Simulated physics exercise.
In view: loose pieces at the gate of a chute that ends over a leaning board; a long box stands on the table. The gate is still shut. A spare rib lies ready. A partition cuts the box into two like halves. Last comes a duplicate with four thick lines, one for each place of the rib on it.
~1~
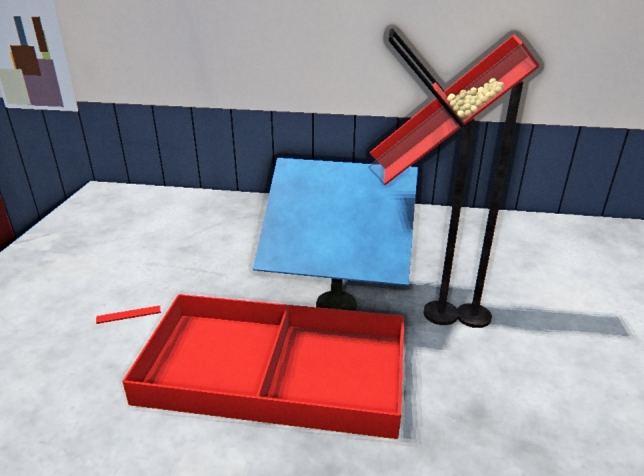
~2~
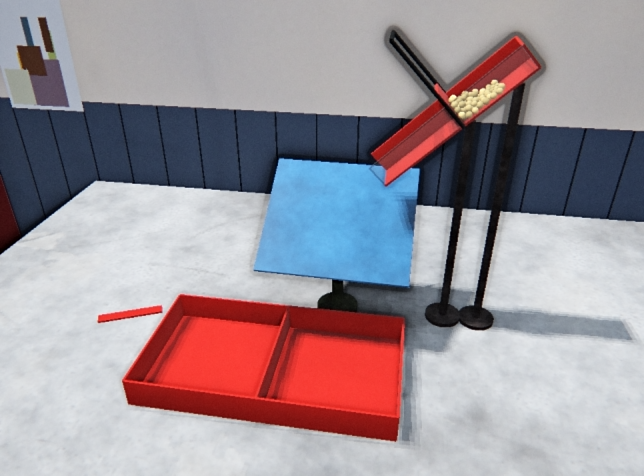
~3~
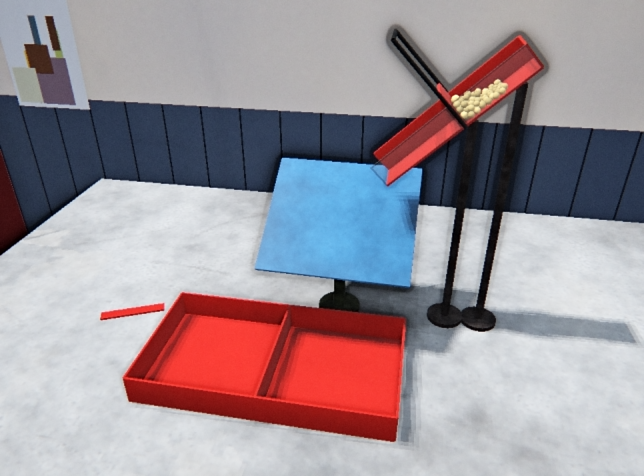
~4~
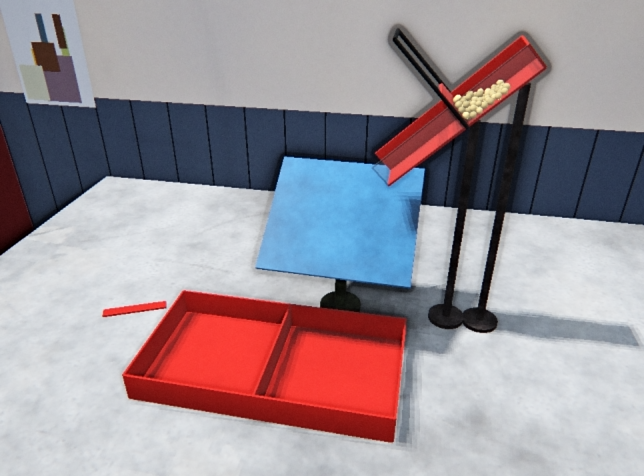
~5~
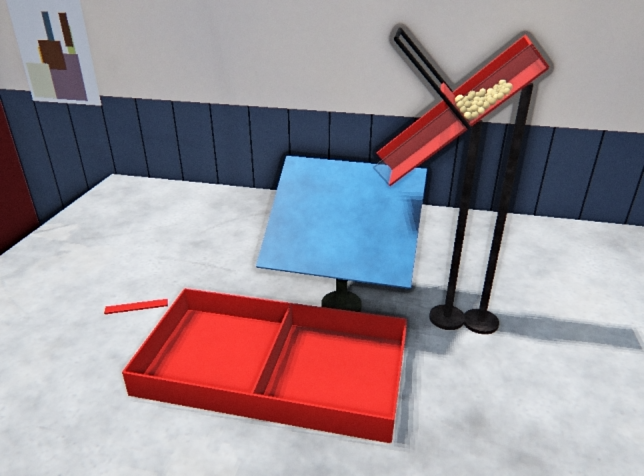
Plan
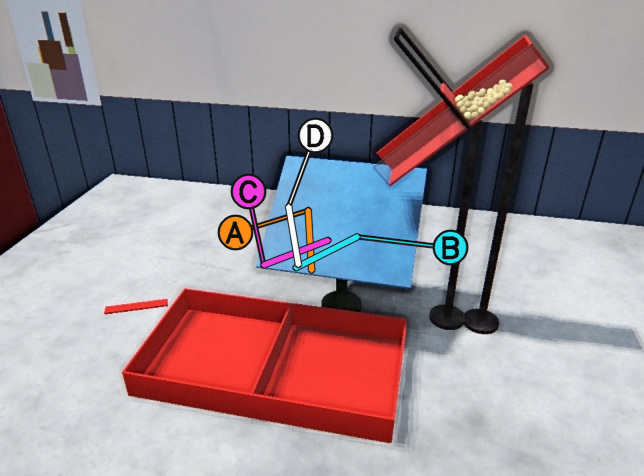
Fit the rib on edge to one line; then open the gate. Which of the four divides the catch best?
C.
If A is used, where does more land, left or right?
The right half.
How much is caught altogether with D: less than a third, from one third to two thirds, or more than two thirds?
It is more than two thirds.
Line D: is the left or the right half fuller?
More lands on the right.
On the marked copy, line A from (308, 210) to (311, 270); line B from (357, 236) to (295, 267); line C from (327, 240) to (263, 264); line D from (288, 206) to (298, 264).
With A, of what is caught, a small share in the left half, all but a few in the right.
With B, of what is caught, all but a few in the left half, only a few in the right.
With C, of what is caught, close to two thirds in the left half, close to a third in the right.
With D, of what is caught, a small share in the left half, the bulk in the right.
